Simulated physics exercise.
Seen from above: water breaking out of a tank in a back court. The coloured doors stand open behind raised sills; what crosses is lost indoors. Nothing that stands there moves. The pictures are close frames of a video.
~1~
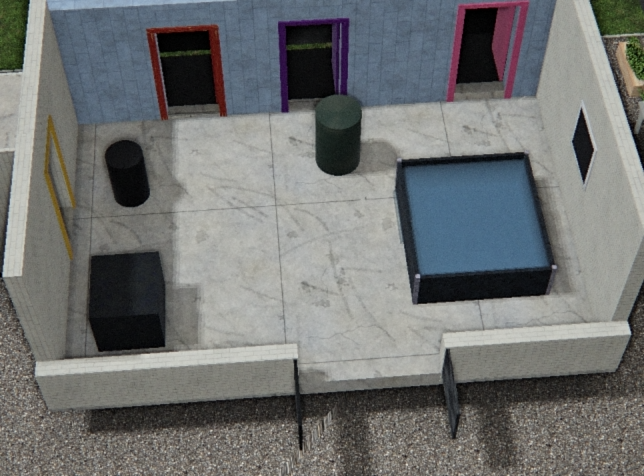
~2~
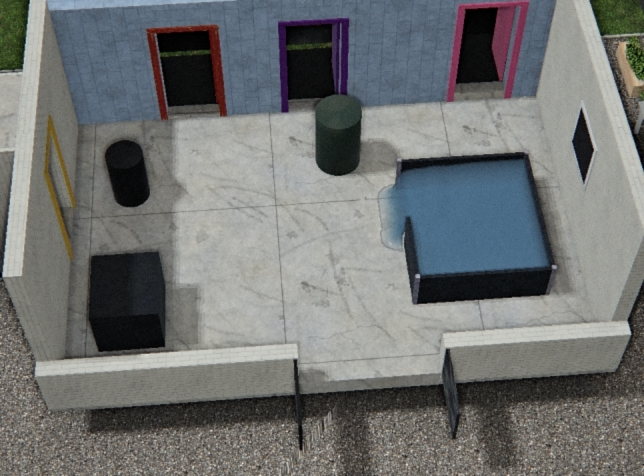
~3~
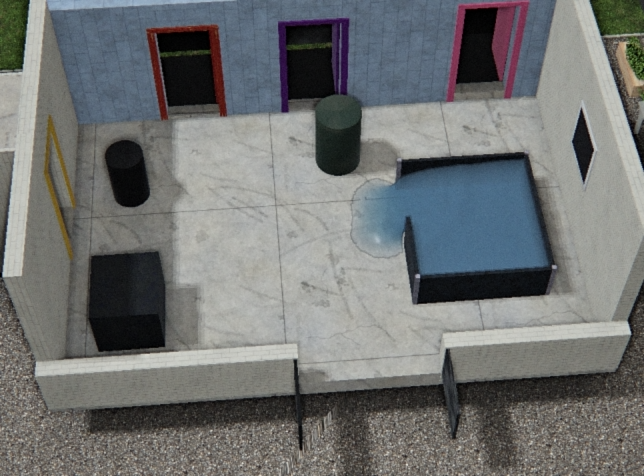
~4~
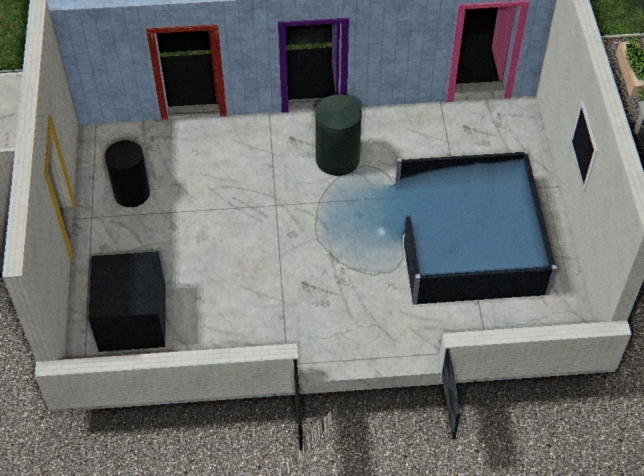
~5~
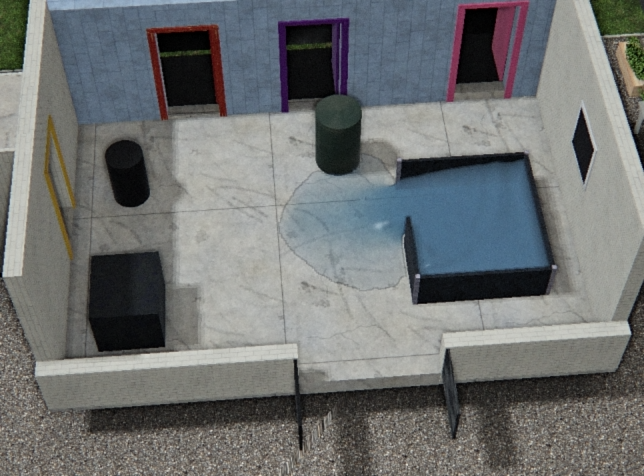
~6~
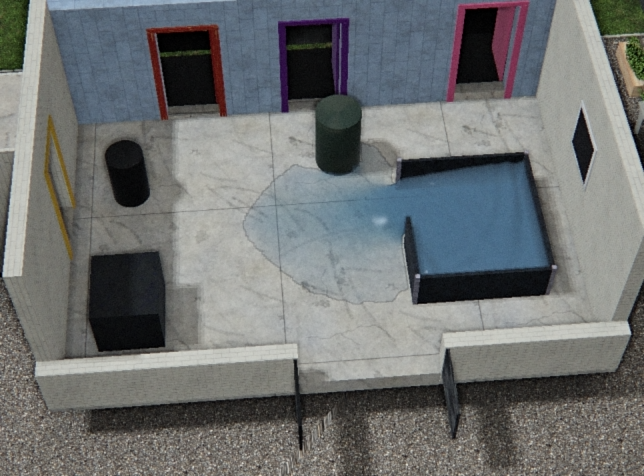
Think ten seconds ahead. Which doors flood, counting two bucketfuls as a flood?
One by one: The purple door holds within the limit; the red door floods; the pink door holds within the limit; the yellow door floods.
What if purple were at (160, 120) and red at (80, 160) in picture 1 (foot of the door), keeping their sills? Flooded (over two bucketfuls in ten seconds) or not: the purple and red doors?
Then: The purple door is over; the red door lets more in.
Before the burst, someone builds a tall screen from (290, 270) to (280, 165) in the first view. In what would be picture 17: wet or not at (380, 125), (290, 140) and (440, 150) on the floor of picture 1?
In turn: Flooded, under water, free of water.
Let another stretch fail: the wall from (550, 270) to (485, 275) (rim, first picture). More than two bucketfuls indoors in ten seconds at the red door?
The red one holds.
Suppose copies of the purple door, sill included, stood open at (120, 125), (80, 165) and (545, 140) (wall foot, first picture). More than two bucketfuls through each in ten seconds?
In turn: Goes over, takes more, lets less in.
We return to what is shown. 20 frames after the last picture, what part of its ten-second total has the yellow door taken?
I make it 40 per cent.
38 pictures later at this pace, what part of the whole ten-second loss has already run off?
About 65 per cent.
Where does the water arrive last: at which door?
I say the pink one.
A moment on, water covers 35 % of the floor; the purple door not reached, the red door not reached, the pink door not reached, the yellow door not reached.
Next, water covers 55 % of the floor; the purple door not reached, the red door wet at the sill, nothing in, the pink door not reached, the yellow door under two buckets in.
Then, water covers 60 % of the floor; the purple door wet at the sill, nothing in, the red door under two buckets in, the pink door wet at the sill, nothing in, the yellow door far over two buckets in.
Later, water covers 70 % of the floor; the purple door wet at the sill, nothing in, the red door over two buckets in, the pink door wet at the sill, nothing in, the yellow door far over two buckets in.
In the end, water covers 85 % of the floor; the purple door wet at the sill, nothing in, the red door over two buckets in, the pink door wet at the sill, nothing in, the yellow door far over two buckets in.
